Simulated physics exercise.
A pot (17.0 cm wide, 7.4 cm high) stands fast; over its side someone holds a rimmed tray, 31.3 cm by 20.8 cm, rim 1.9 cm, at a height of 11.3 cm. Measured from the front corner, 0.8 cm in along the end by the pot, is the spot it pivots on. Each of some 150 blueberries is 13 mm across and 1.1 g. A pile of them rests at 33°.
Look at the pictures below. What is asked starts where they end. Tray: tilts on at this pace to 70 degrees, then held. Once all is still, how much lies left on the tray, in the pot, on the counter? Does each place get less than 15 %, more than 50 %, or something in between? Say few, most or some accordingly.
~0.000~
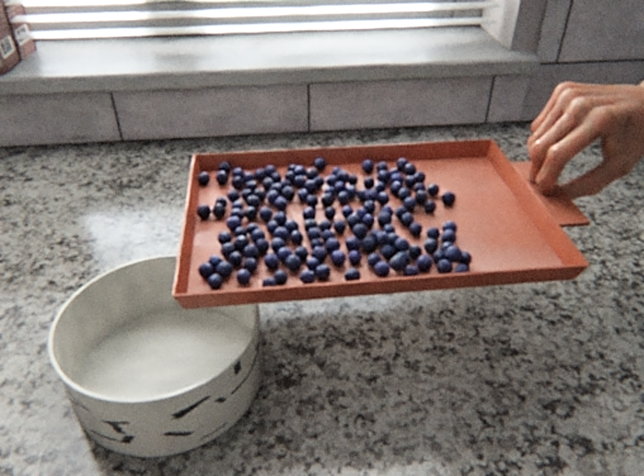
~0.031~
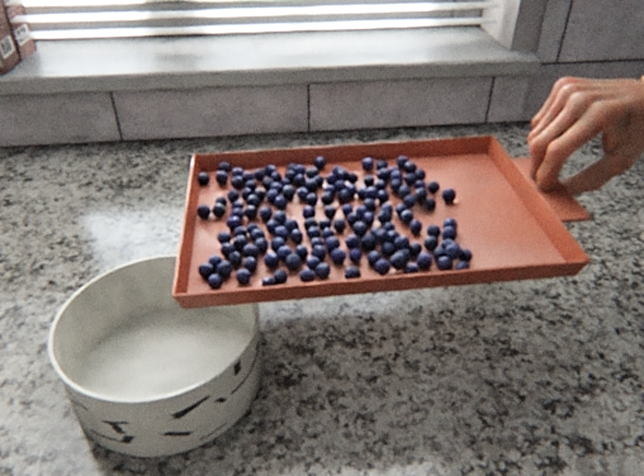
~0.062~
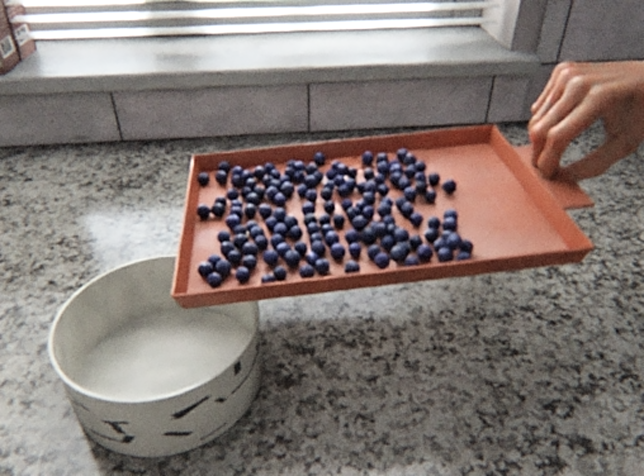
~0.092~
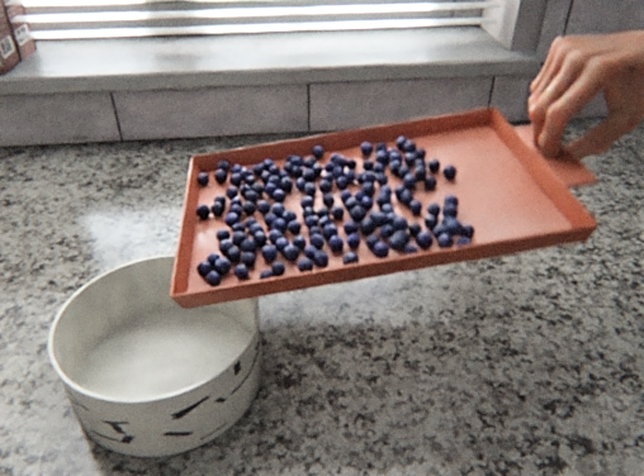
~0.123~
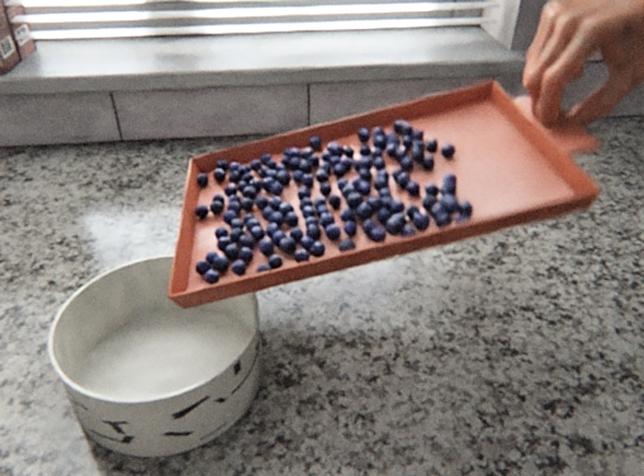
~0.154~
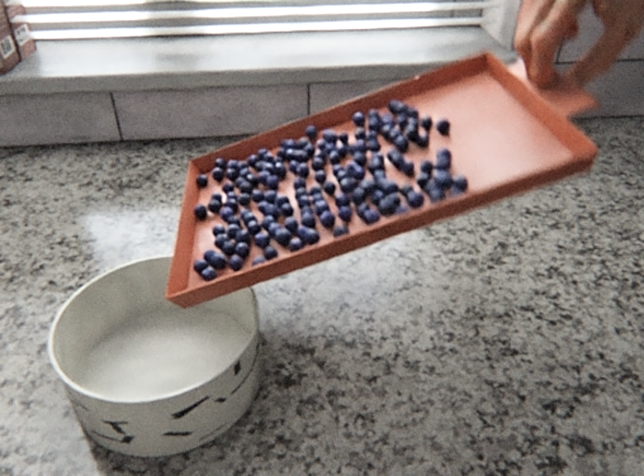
Tray: Some. Pot: Some. Counter: Some.
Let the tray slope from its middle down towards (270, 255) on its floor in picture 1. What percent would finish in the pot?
My guess is roughly 60 percent.
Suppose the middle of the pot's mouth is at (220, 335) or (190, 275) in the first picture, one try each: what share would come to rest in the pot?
I'd say close to 5 percent for the first spot and 40 percent for the second.
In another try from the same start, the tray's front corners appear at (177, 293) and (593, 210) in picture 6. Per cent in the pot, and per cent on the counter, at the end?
Pot 55; counter 5.
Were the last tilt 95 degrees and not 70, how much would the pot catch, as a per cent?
Then about 50 per cent.
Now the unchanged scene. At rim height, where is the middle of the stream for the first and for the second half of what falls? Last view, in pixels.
Around (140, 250), then around (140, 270).
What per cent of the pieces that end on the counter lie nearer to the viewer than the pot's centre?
Estimate: Close to 0 per cent of the pieces.
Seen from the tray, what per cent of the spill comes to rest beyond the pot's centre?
That comes to roughly 100 percent.
After 0.29 s, tilt 47 degrees; the tray holds 100 %, the pot 0 %.
After 0.39 s, tilt 65 degrees; the tray holds 100 %, the pot 0 %.
After 0.62 s, tilt 70 degrees; the tray holds 45 %, the pot 25 %.
At rest (1.6 s), tray 40 %, pot 30 %, counter 30 %.
